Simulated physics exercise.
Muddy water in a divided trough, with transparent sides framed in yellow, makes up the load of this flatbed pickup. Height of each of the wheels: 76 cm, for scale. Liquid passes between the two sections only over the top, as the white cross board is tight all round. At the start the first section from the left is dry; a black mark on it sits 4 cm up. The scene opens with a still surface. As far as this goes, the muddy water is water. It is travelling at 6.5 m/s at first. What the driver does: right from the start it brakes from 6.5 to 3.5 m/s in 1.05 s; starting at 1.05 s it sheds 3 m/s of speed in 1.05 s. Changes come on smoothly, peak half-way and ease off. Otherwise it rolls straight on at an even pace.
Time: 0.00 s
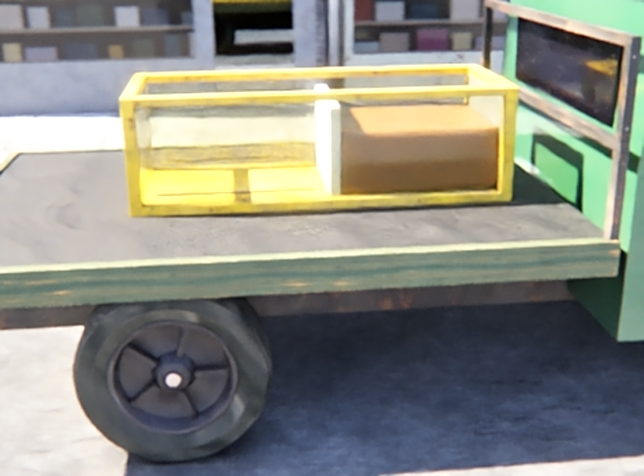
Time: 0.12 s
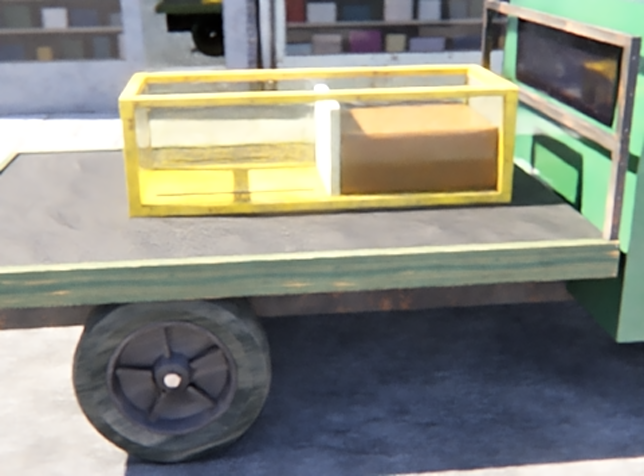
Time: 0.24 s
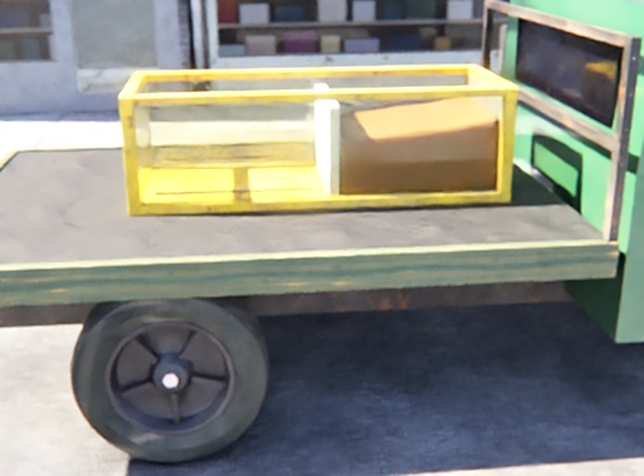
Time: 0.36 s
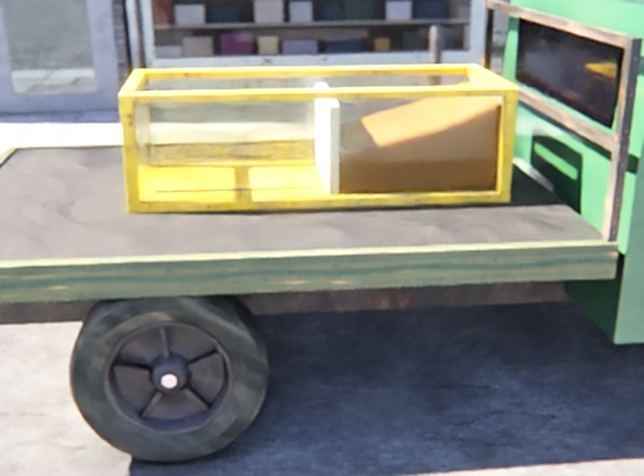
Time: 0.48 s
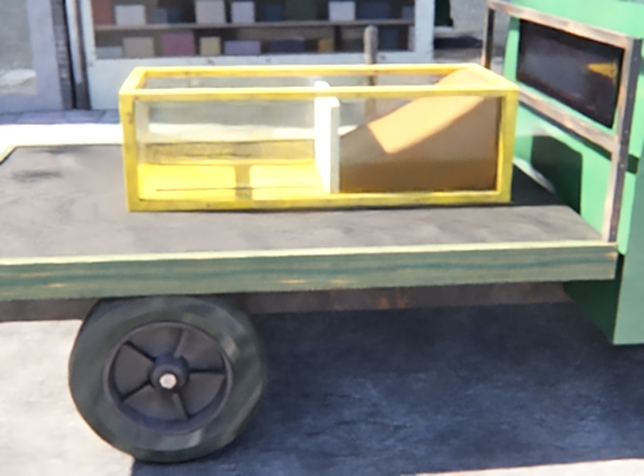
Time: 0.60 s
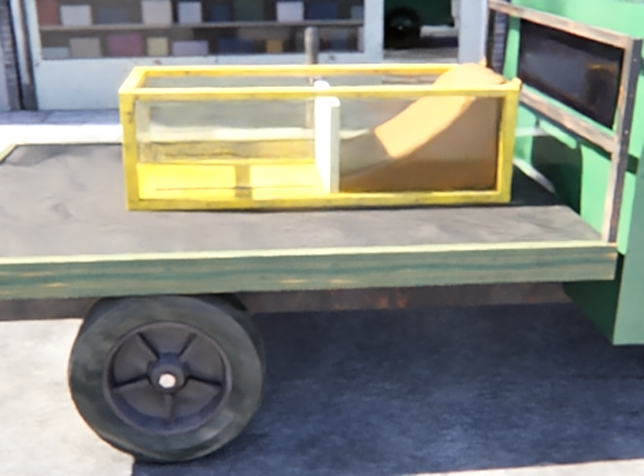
Muddy brown water in the right half of a yellow-framed clear trough tilted and climbed toward the green cab as the flatbed rolled past shopfronts, while the left half stayed empty.
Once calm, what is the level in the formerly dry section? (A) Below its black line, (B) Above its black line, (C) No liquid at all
Option A: Below its black line.
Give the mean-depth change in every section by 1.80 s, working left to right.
From the left: 0, 2 down.
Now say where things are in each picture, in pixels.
Sections from the left stand at dry, (423, 126); board top at (335, 108); the front is on the right, levels are read along the near wall; a wheel hub at (173, 384), in the first picture.
Sections from the left stand at dry, (423, 127), in the second picture.
Sections from the left stand at dry, (423, 126), in the third picture.
Sections from the left stand at dry, (423, 126), in the fourth picture.
Sections from the left stand at dry, (423, 127), in the fifth picture.
Sections from the left stand at dry, (423, 131); a wheel hub at (167, 385), in the sixth picture.
By 1.10 s left to right it is 0, 27 cm deep; 4 per cent has gone over the front.
By 1.80 s left to right it is 0, 26 cm deep; 4 per cent has gone over the front.
By 2.60 s left to right it is 1, 22 cm deep; 16 per cent has gone over the front.
By 5.09 s left to right it is 1, 22 cm deep; 16 per cent has gone over the front.
